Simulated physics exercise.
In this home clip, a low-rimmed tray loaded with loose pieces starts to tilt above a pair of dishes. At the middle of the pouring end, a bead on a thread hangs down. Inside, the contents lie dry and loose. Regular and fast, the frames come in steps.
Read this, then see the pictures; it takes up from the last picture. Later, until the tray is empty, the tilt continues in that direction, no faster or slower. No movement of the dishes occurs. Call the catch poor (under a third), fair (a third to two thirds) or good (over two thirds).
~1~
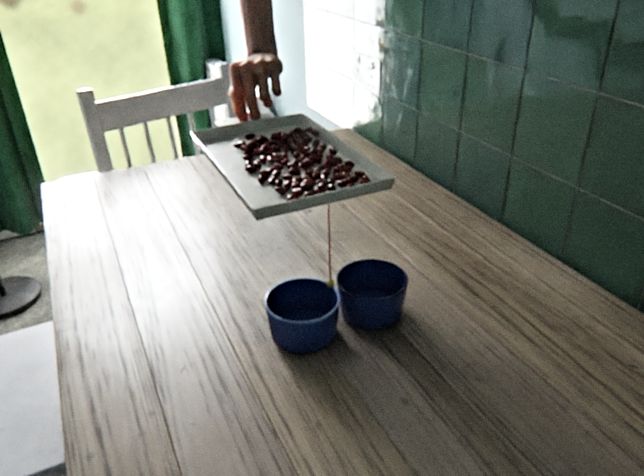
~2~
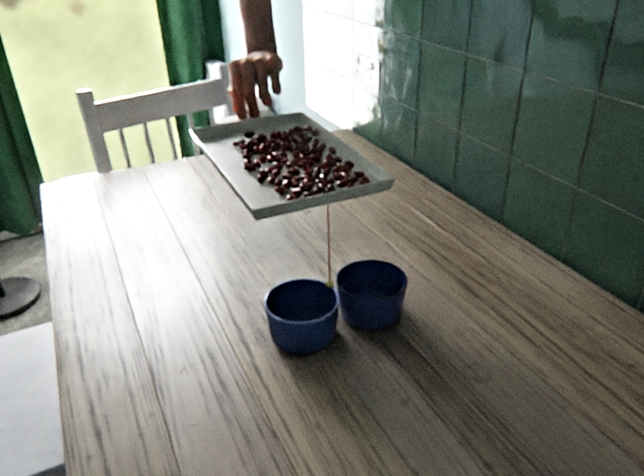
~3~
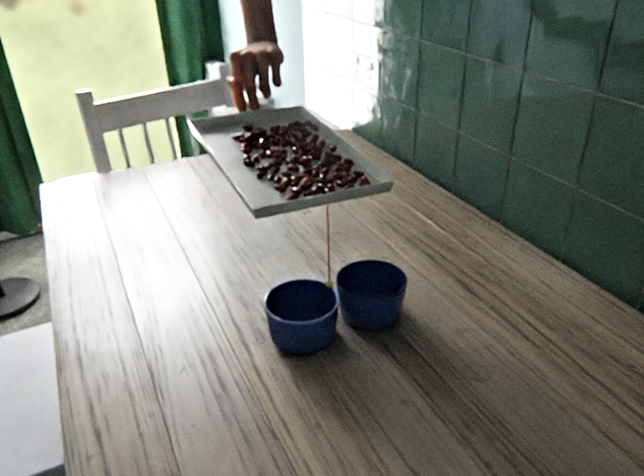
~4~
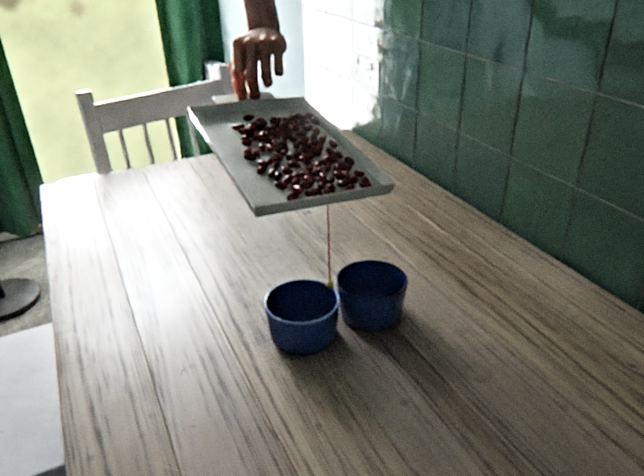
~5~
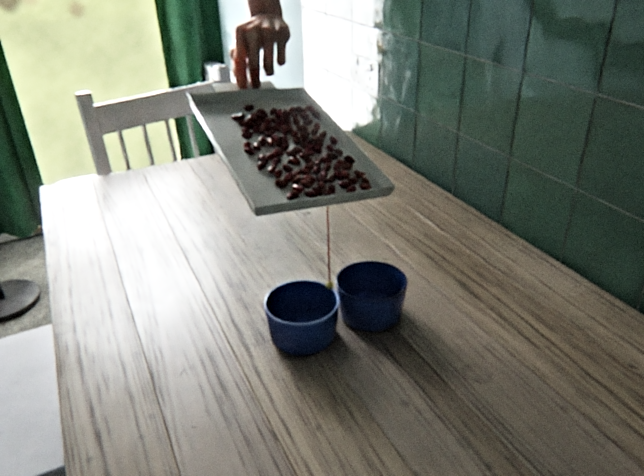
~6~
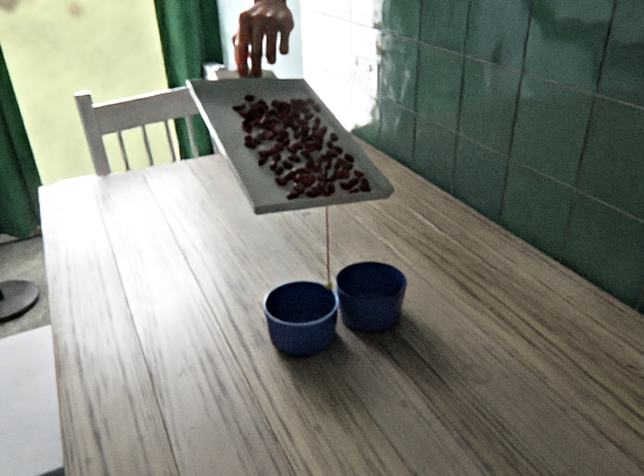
Fair - a third to two thirds is caught.
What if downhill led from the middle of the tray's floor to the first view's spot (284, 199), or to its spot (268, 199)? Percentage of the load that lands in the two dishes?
Around 20 per cent first, around 30 per cent next.
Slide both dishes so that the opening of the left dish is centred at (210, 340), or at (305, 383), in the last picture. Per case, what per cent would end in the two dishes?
About 0 per cent, then about 0 per cent.
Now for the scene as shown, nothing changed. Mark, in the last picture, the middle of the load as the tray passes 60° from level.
I'd put it at about (347, 149).
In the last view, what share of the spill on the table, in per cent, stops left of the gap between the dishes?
Left share: Close to 10 %.
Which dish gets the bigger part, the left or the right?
Result - fuller dish: Right-side dish.
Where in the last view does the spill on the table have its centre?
Middle in the last view: Roughly (428, 350).
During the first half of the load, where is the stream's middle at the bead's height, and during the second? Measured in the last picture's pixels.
The leading part at (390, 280), the rest of it at (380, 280).
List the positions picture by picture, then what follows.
In the first frame, corners of the pouring end (256, 207) and (392, 177), level; middle of the load (303, 158), kidney beans; left dish (318, 333); right dish (390, 310); bead on its thread (330, 283).
In the second frame, corners of the pouring end (255, 207) and (391, 178), level; middle of the load (303, 157).
In the third frame, corners of the pouring end (255, 206) and (391, 179), tipped barely, lowest at the right corner; middle of the load (302, 154).
In the fourth frame, corners of the pouring end (256, 205) and (392, 182), tipped a little, lowest at the right corner; middle of the load (303, 149).
In the fifth frame, corners of the pouring end (257, 204) and (392, 185), tipped a little, lowest at the right corner; middle of the load (303, 144).
In the sixth frame, corners of the pouring end (257, 203) and (391, 188), tipped clearly, lowest at the right corner; middle of the load (304, 140); left dish (317, 336); right dish (388, 312).
Just after the last frame, tray tipped steeply; almost all on the tray; just a few in the air.
A moment on, tray tipped right over; roughly half on the tray; about a tenth in the right dish; just a few outside both; roughly a third in the air.
Further on, tray tipped past a quarter turn; roughly half in the right dish; roughly half outside both.
When it is over, tray tipped past a quarter turn; not one in the left dish; roughly half in the right dish; roughly half outside both.
